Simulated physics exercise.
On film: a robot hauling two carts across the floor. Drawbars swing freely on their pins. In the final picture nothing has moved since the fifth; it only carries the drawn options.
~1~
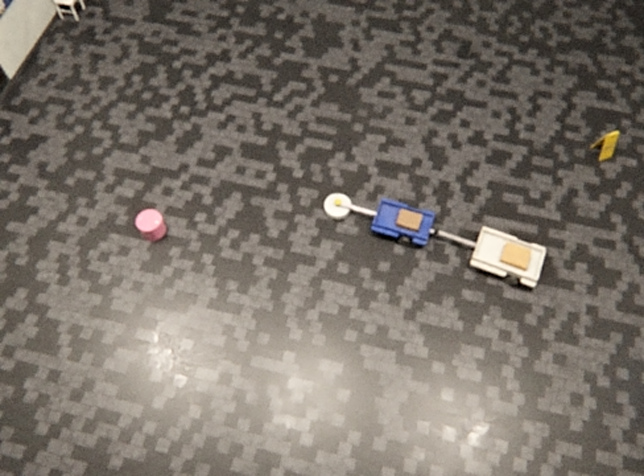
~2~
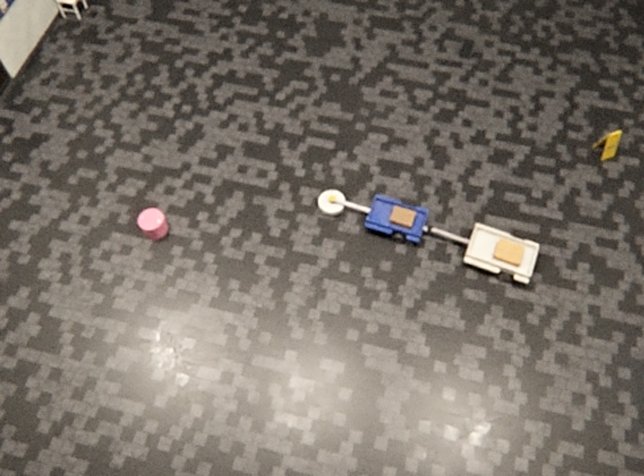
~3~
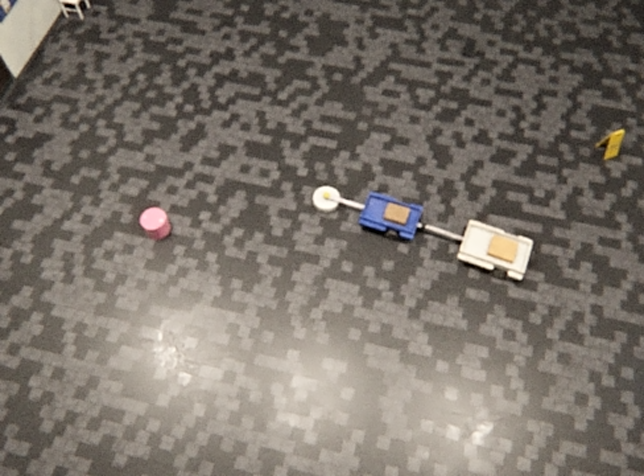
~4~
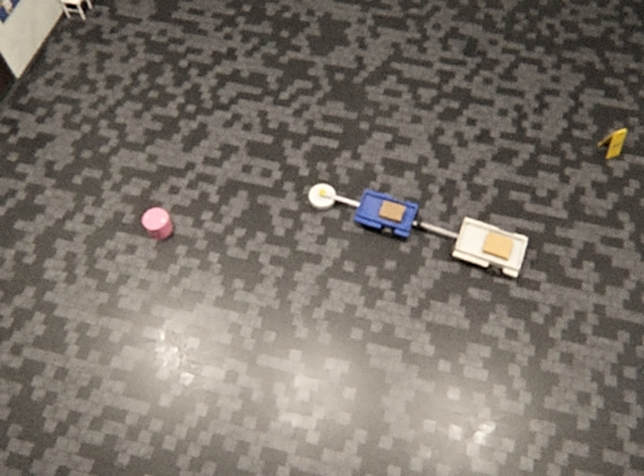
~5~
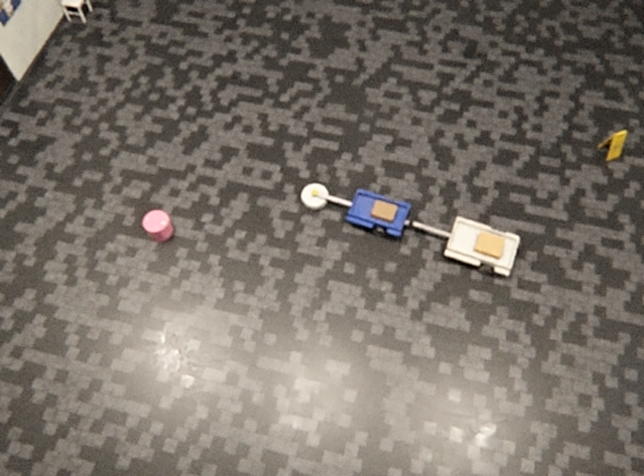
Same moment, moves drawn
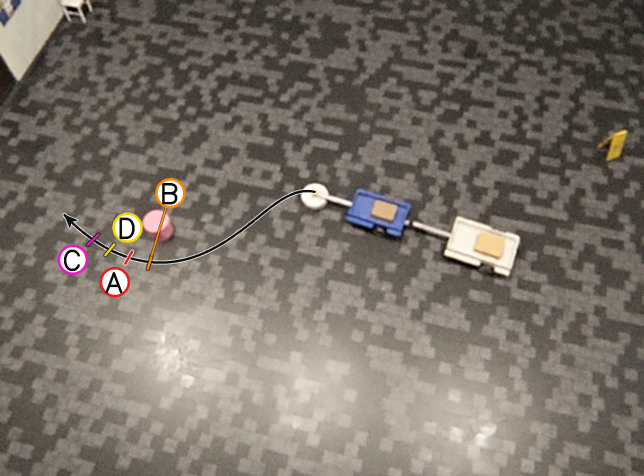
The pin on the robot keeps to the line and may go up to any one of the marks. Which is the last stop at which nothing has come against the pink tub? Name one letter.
A.
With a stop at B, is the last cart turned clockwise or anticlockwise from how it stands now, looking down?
Anticlockwise.
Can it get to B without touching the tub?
For that mark, yes.
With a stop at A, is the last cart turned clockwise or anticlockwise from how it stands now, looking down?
For that mark, anticlockwise.
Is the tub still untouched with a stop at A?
Yes.
On the copy, A at (129, 258); B at (150, 262); C at (93, 240); D at (110, 250); the route from (315, 192) via (186, 259) to (64, 215).
On A. First, robot (256, 224), last cart (424, 225).
Then, robot (193, 261), last cart (361, 219).
Finally, robot (131, 261), last cart (307, 228); nothing has been touched.
By contrast, B is safe but short; C is too far, the tub has been hit; D is too far, the tub has been hit.
